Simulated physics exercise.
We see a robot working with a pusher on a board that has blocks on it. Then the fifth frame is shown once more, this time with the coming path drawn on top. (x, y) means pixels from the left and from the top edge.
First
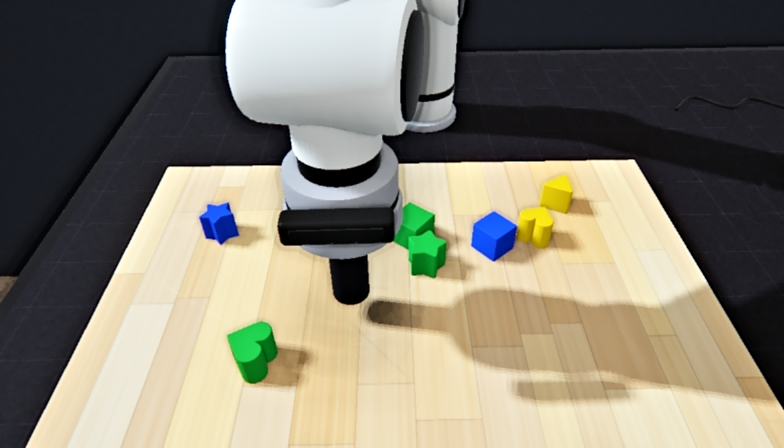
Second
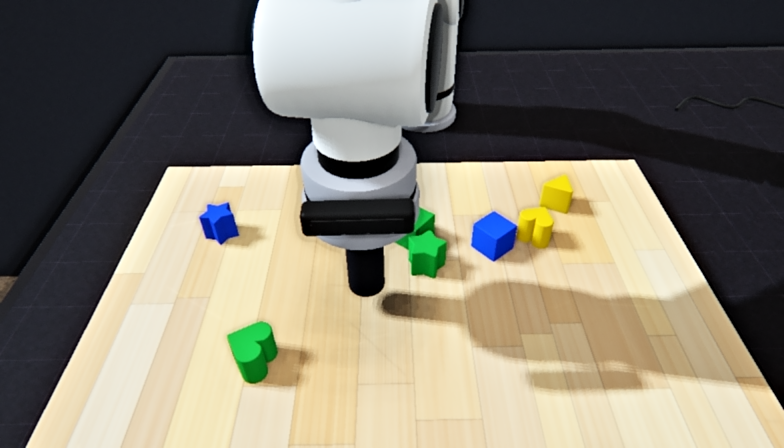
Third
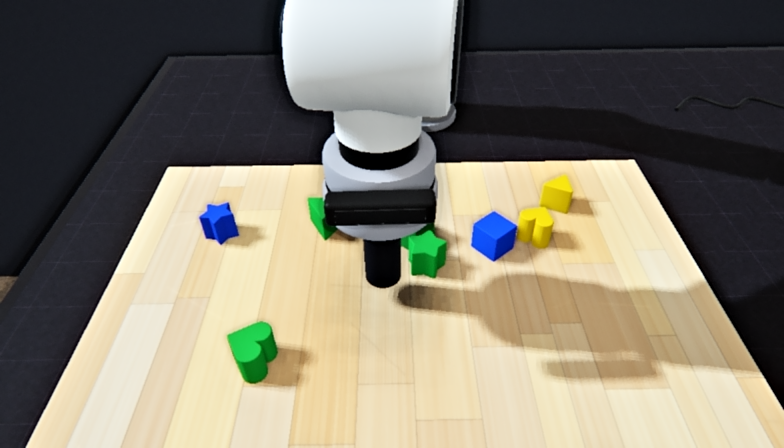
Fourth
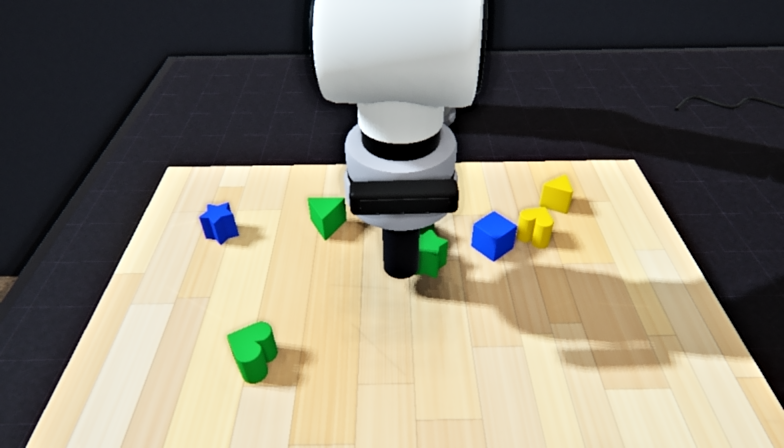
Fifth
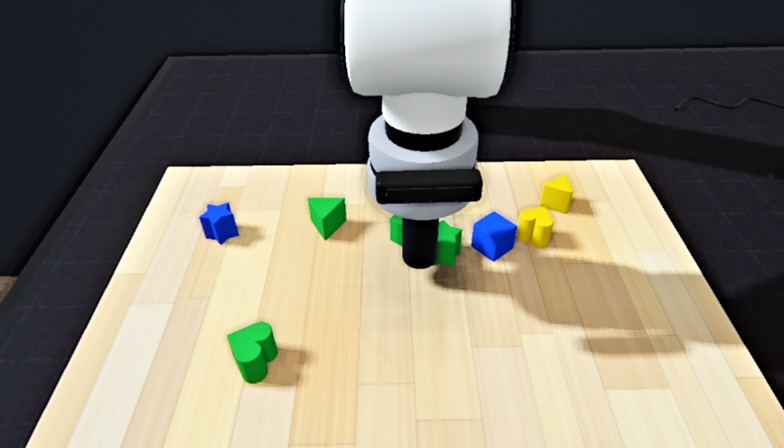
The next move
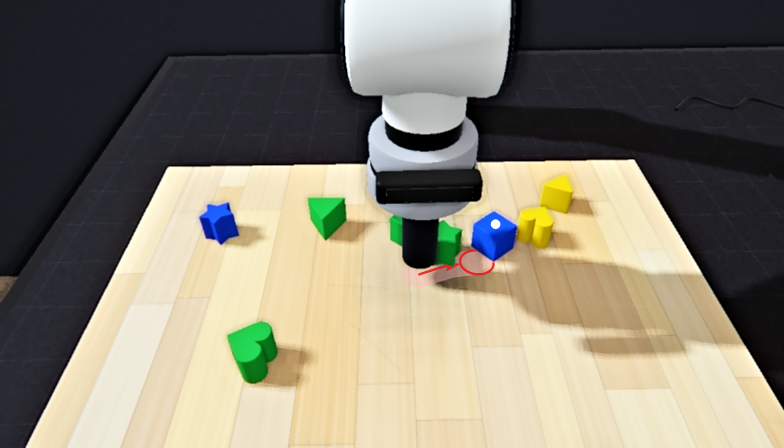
A white robot arm with a black pusher reaches over a pale wooden board on a dark surface, seen from above by a still camera. Blue and green stars, green triangular, square and heart-shaped blocks, a blue block, and two yellow blocks at the right rest there. The arm glides right and slightly away, uncovering the green triangular block and nudging the green star rightward toward the blue block.
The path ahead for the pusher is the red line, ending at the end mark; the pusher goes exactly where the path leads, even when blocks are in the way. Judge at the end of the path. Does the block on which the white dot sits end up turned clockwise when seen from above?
I expect so.
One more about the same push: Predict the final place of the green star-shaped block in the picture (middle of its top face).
Its top middle: (467, 219).
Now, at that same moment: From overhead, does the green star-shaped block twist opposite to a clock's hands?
My answer is yes.
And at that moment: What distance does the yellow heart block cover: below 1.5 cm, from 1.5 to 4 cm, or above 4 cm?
Displacement: Within 1.5 cm.
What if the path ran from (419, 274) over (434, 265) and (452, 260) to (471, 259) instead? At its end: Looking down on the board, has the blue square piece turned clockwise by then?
It seems so.
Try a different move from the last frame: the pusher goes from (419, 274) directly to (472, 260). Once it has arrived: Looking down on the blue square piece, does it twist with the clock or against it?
The block spins clockwise.
Path on the board, from (419, 274) through (447, 266) to (477, 262); the dot is on the blue square piece.
What follows on the original path. Halfway along, pusher (449, 249); green star-shaped block (459, 221), turned 40° anticlockwise.
At the end, pusher (479, 245); green square piece in place; green star-shaped block (467, 219), turned 90° anticlockwise; blue square piece (502, 220), turned 35° clockwise; yellow heart block in place.
